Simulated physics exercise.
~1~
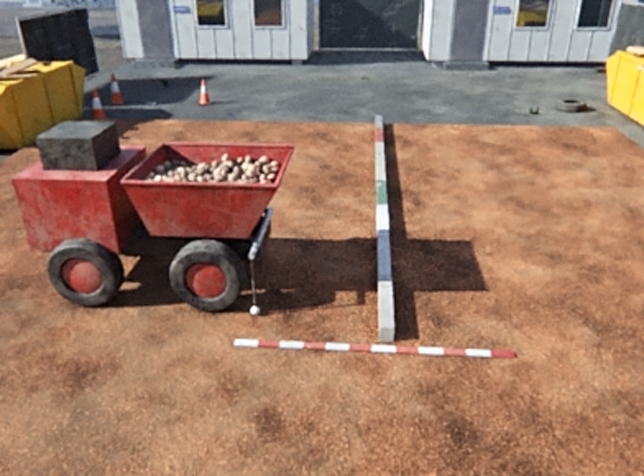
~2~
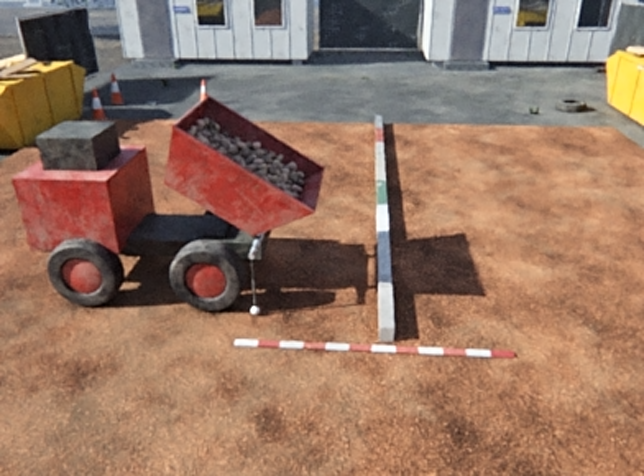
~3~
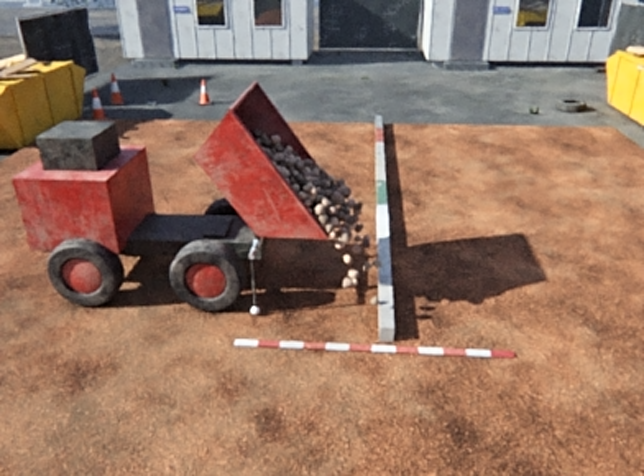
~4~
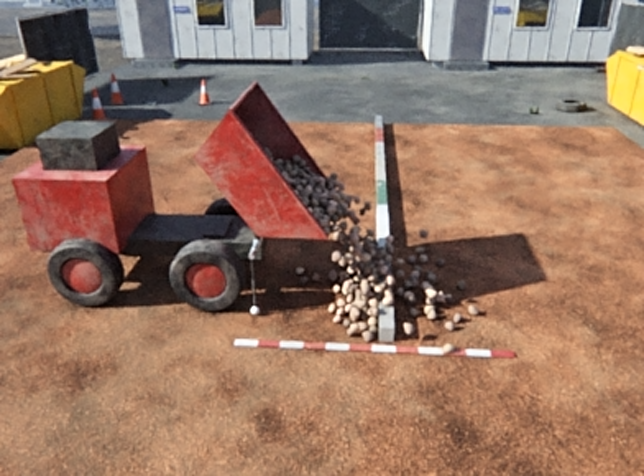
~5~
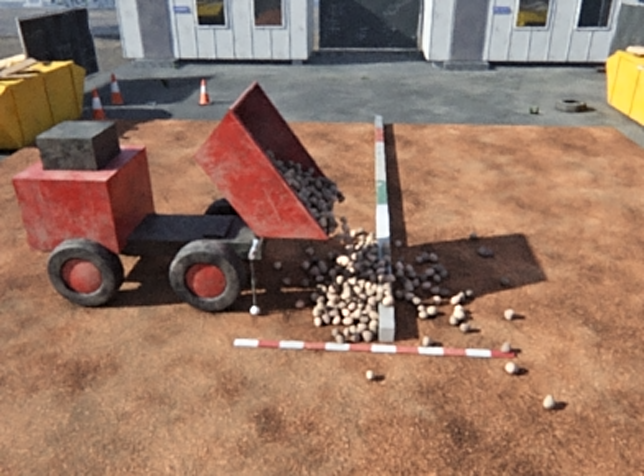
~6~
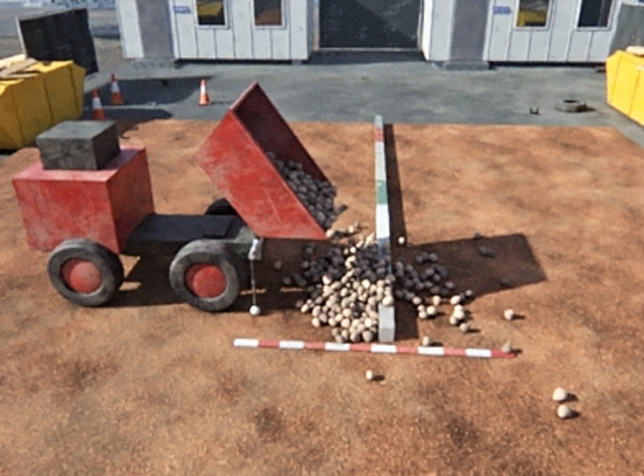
A red dumper with a dark block on its body stands at the left of a brown dirt yard, seen from its side and slightly above, its skip heaped with pale rounded stones. A pale kerb runs away from the viewer to its right, near a red-and-white staff, with yellow containers, cones and a building behind. The skip tips steeply to the right and stops. Stones pour from its lip, piling against the kerb and spilling across it. A few roll to the lower right, while many remain inside the raised, still skip.
